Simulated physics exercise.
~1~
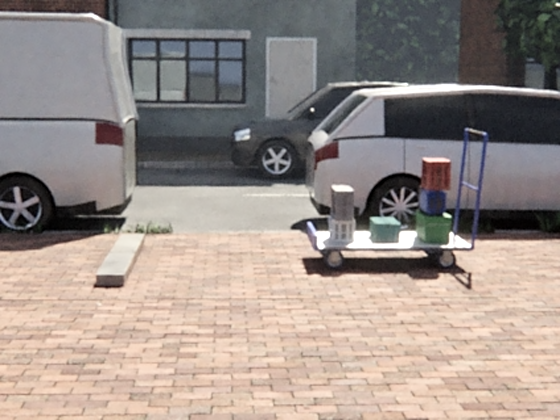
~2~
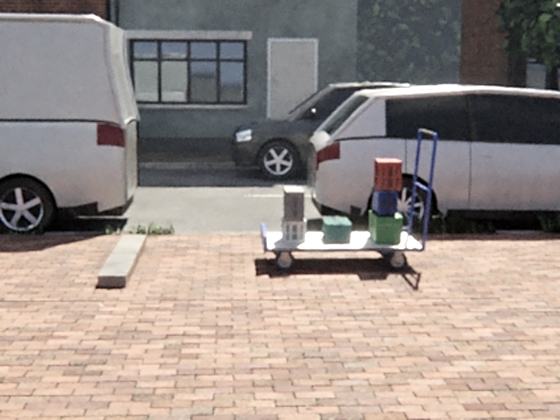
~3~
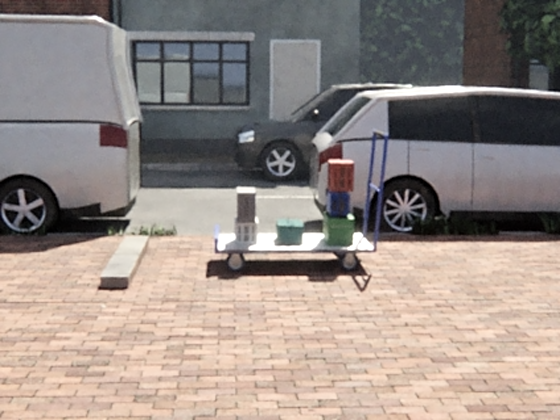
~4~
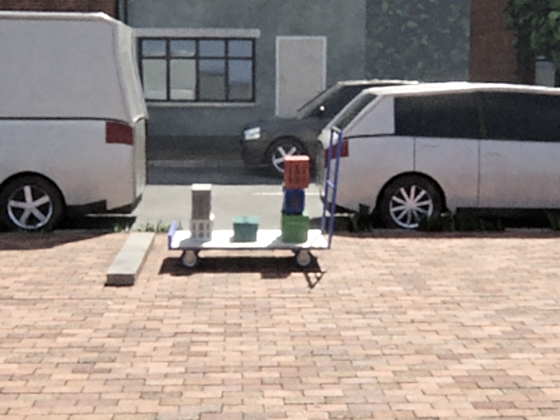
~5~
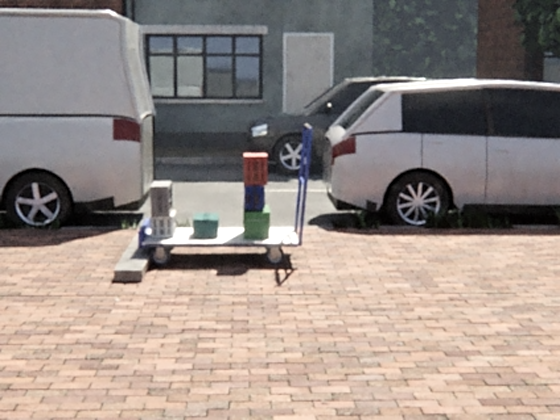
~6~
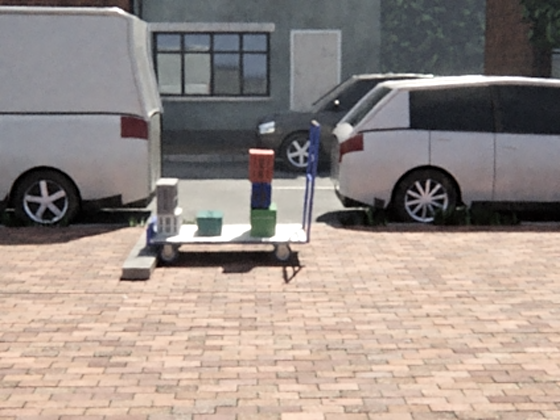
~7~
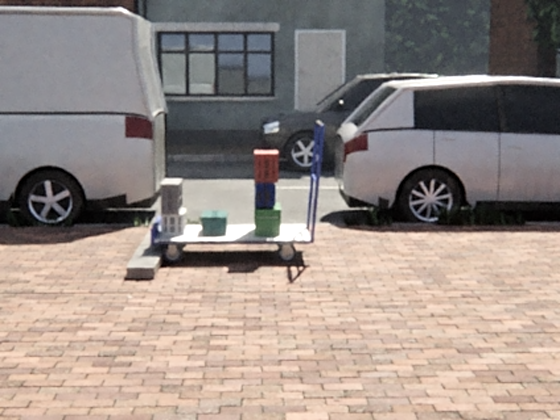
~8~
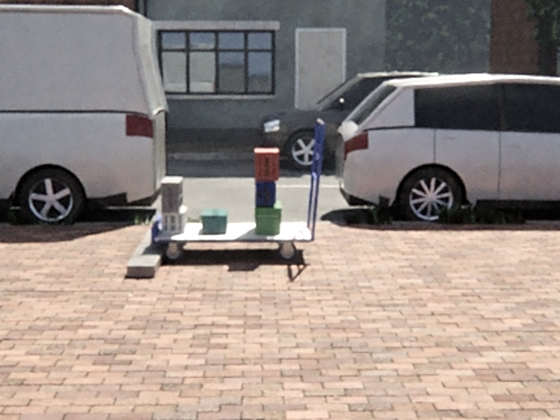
At the start, a flat goods trolley with a blue handle stands on brick paving in front of parked vehicles, carrying a grey crate stacked on a white crate, a teal carton, and a red crate atop a blue suitcase and a green toolbox. The trolley rolls left toward a low concrete kerb while the view pans slightly left. Its front end reaches the kerb and it stops abruptly, with the deck staying level. Both stacks remain upright, and nothing topples or falls. At the end, the trolley rests against the kerb with its whole load still aboard.
